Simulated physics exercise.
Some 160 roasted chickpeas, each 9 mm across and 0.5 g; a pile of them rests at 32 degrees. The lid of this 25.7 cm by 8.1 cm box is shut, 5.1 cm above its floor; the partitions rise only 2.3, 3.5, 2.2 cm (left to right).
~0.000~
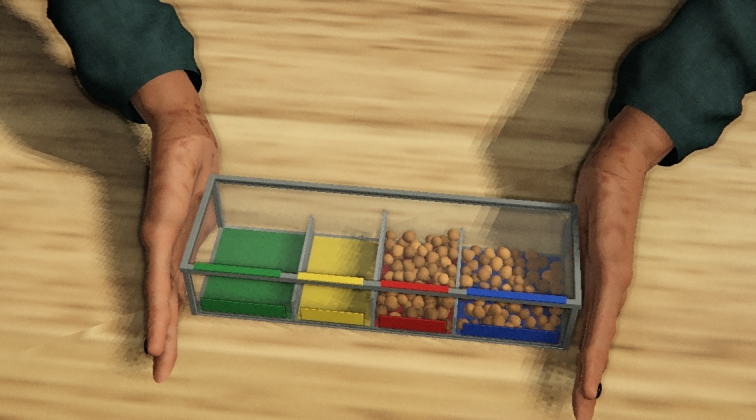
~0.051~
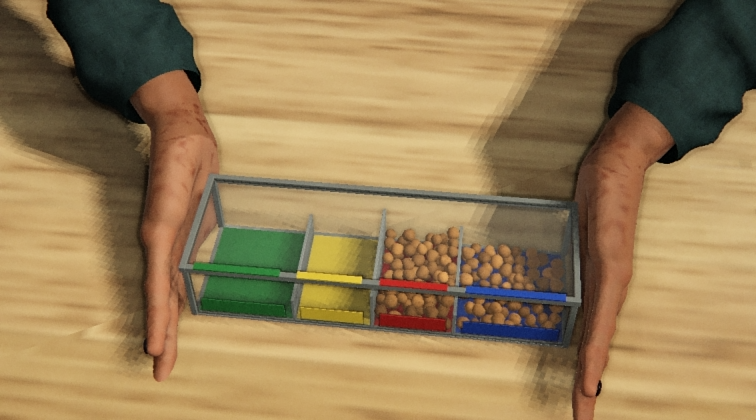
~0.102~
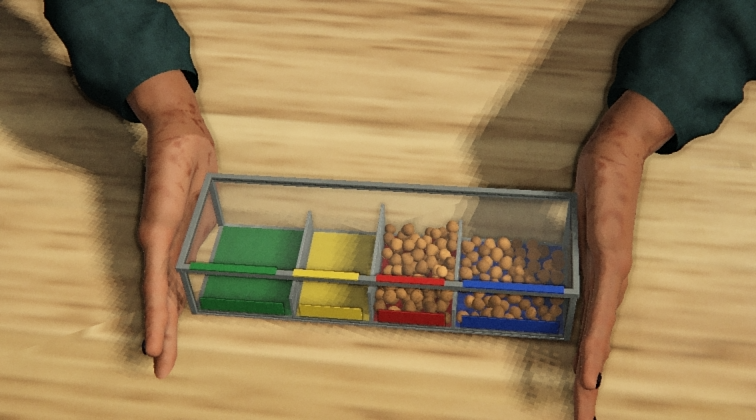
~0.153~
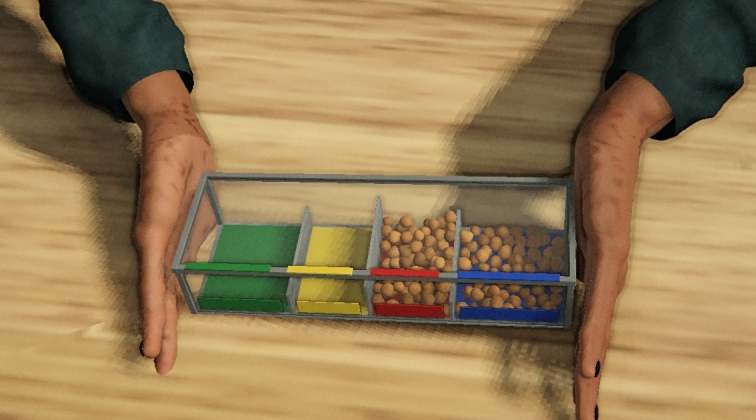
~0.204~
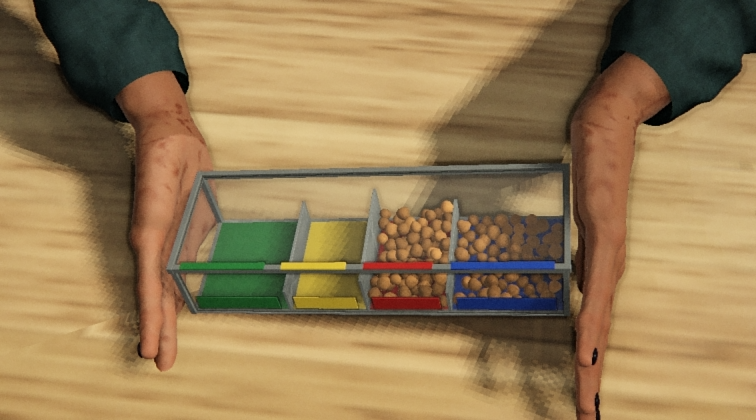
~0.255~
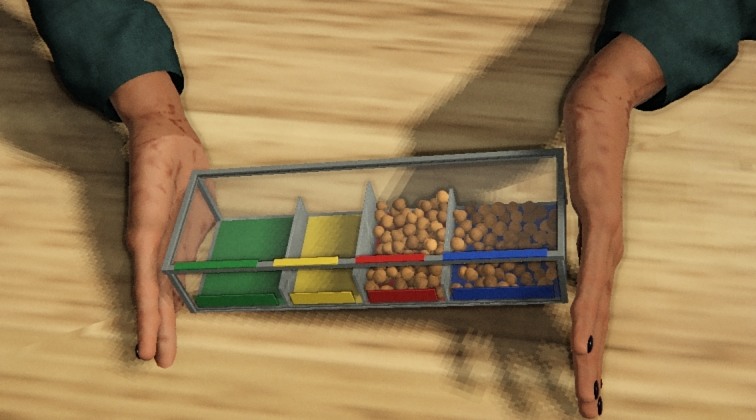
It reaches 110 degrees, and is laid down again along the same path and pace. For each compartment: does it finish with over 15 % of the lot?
Red compartment: Yes; blue compartment: No; green compartment: Yes; yellow compartment: No.
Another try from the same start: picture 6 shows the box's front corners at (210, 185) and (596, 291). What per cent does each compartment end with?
Red 5; blue 95; green 0; yellow 0.
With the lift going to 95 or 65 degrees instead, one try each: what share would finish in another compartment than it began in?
About 50 and 0 per cent.
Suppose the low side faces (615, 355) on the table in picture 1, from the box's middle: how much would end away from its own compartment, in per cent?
About 50 per cent.
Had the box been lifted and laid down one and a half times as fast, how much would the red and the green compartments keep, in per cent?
In that case red 75; green 20.
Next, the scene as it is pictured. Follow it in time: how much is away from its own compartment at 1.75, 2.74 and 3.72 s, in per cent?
In turn: 40, 60, 60.
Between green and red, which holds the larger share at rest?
The red compartment.
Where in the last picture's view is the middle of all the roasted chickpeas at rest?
At about (393, 295).
After 1.75 s, tilt 110 degrees; red 70 %, blue 20 %, green 10 %, yellow 5 %.
Then, at 2.74 s, tilt 51 degrees; red 65 %, blue 5 %, green 30 %.
After 3.72 s, tilt 0 degrees; red 65 %, blue 5 %, green 30 %, yellow 5 %.
By 4.3 s all is still; red 65 %, blue 5 %, green 30 %, yellow 5 %.
